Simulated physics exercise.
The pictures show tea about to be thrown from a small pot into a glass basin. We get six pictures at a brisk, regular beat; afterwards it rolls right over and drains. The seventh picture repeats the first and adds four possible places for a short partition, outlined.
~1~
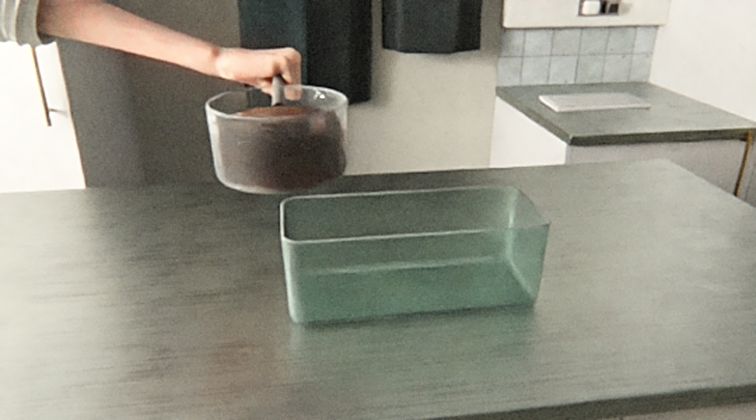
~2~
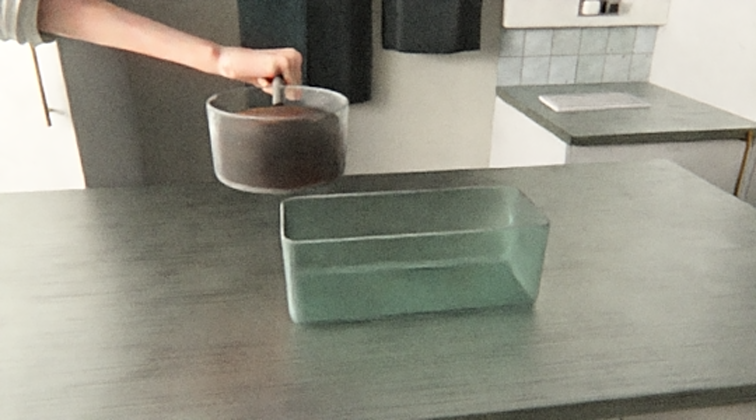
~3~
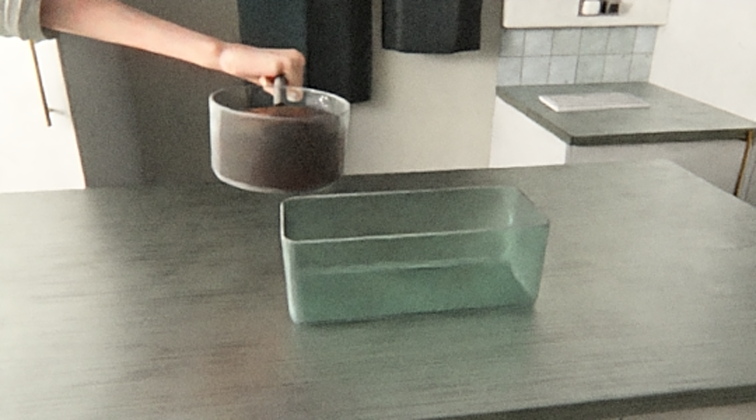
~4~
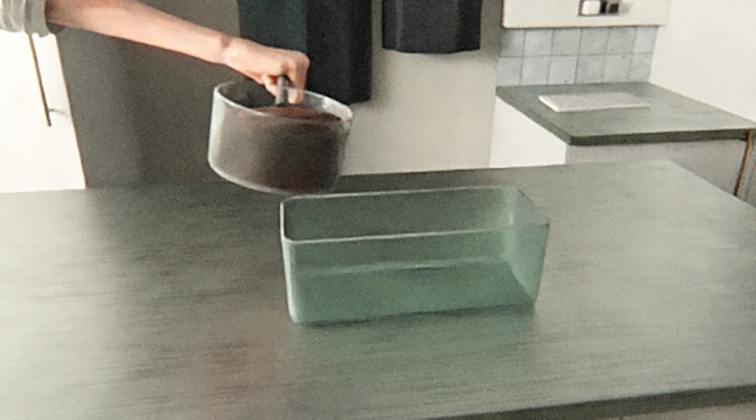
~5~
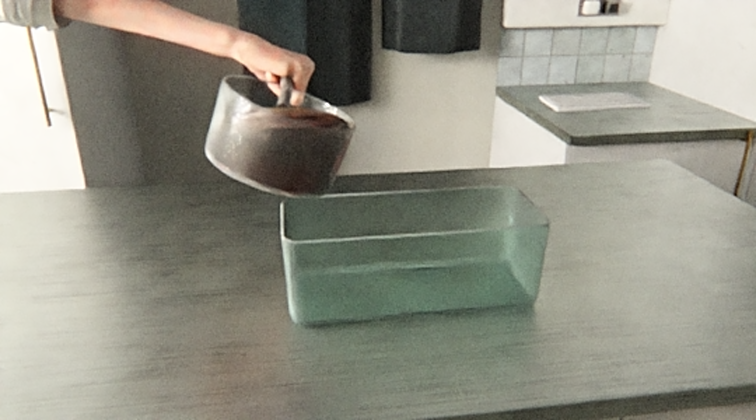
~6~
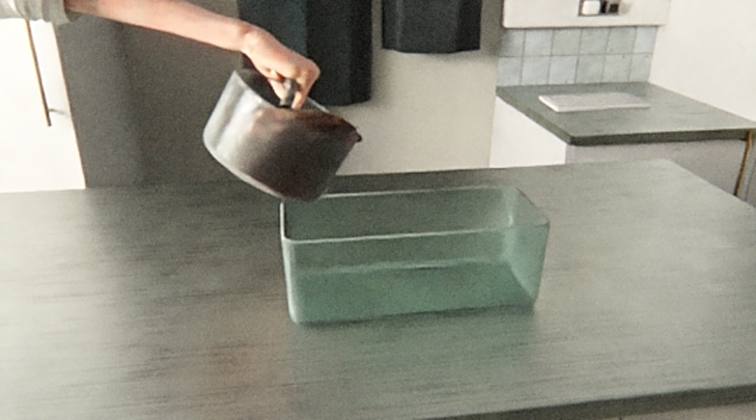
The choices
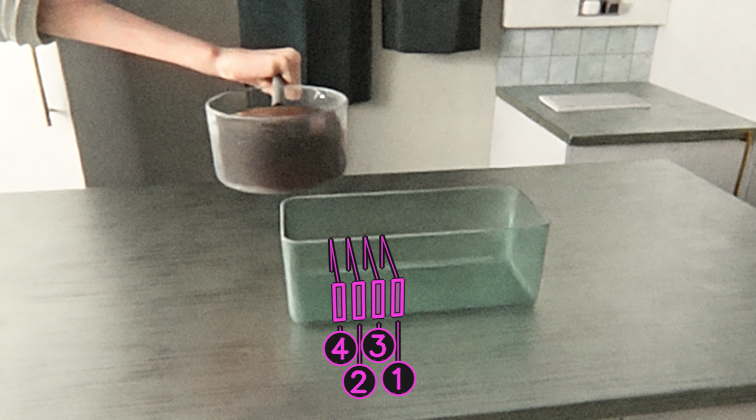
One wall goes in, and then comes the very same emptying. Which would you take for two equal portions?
1 beats the others.
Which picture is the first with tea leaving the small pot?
In picture 6.
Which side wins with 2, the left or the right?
The right one.
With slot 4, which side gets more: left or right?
The right one.
On the marked copy, 1 at (398, 321); 2 at (359, 325); 3 at (378, 323); 4 at (340, 326).
For slot 1, about 49 % ends left of the wall and 49 % right of it.
For slot 2, about 8 % ends left of the wall and 91 % right of it.
For slot 3, about 24 % ends left of the wall and 75 % right of it.
For slot 4, about 7 % ends left of the wall and 92 % right of it.
